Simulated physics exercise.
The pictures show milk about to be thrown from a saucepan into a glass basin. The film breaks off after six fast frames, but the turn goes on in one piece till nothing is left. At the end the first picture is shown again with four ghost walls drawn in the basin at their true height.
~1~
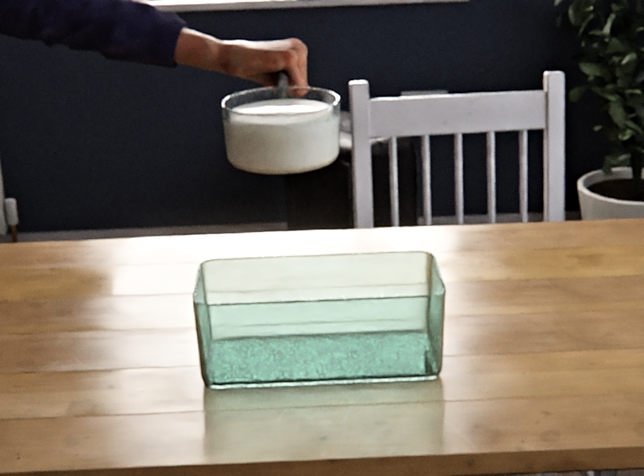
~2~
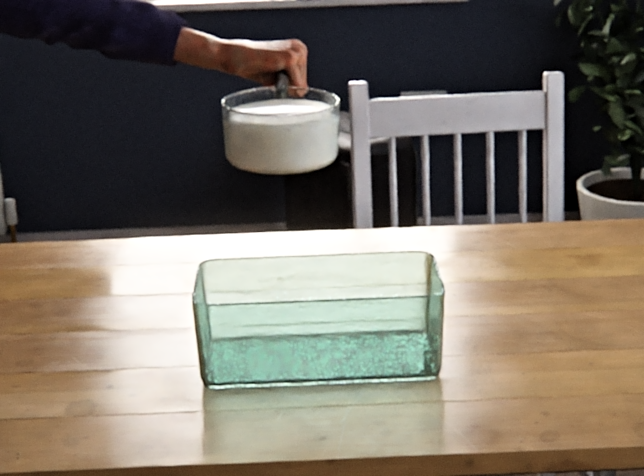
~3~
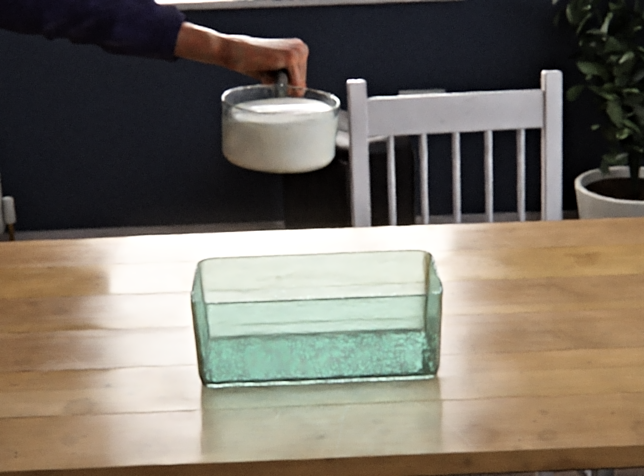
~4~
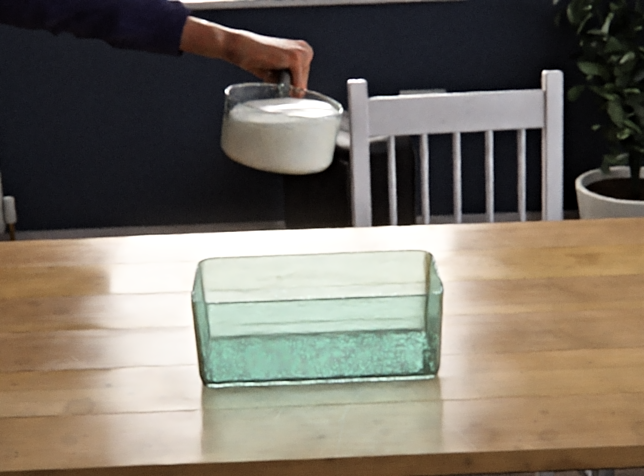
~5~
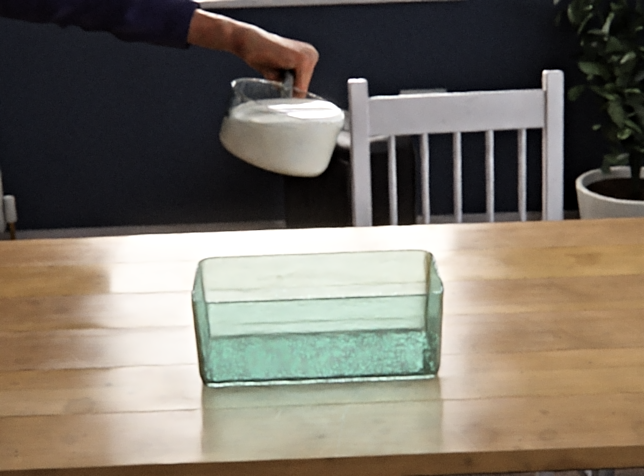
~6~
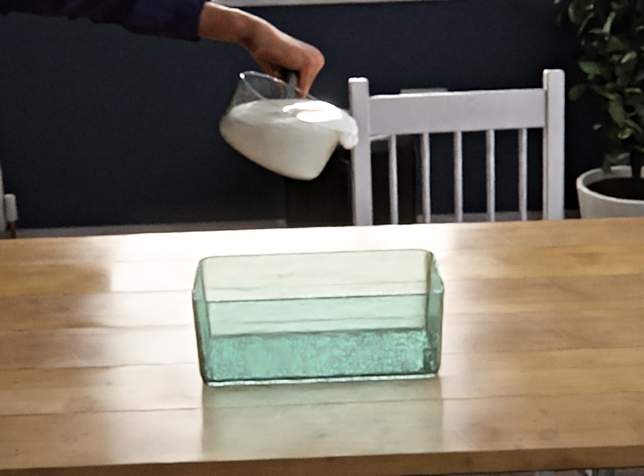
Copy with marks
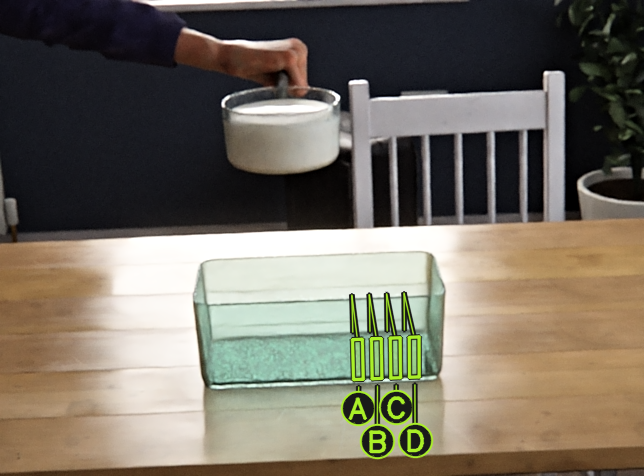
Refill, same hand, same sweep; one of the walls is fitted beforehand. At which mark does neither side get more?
Take C.
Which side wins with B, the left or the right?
The right one.
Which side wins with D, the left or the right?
The left side.
In lime, A at (358, 386); B at (377, 385); C at (396, 385); D at (414, 384).
With A, about 18 % ends left of the wall and 81 % right of it.
With B, about 31 % ends left of the wall and 68 % right of it.
With C, about 47 % ends left of the wall and 52 % right of it.
With D, about 70 % ends left of the wall and 27 % right of it.
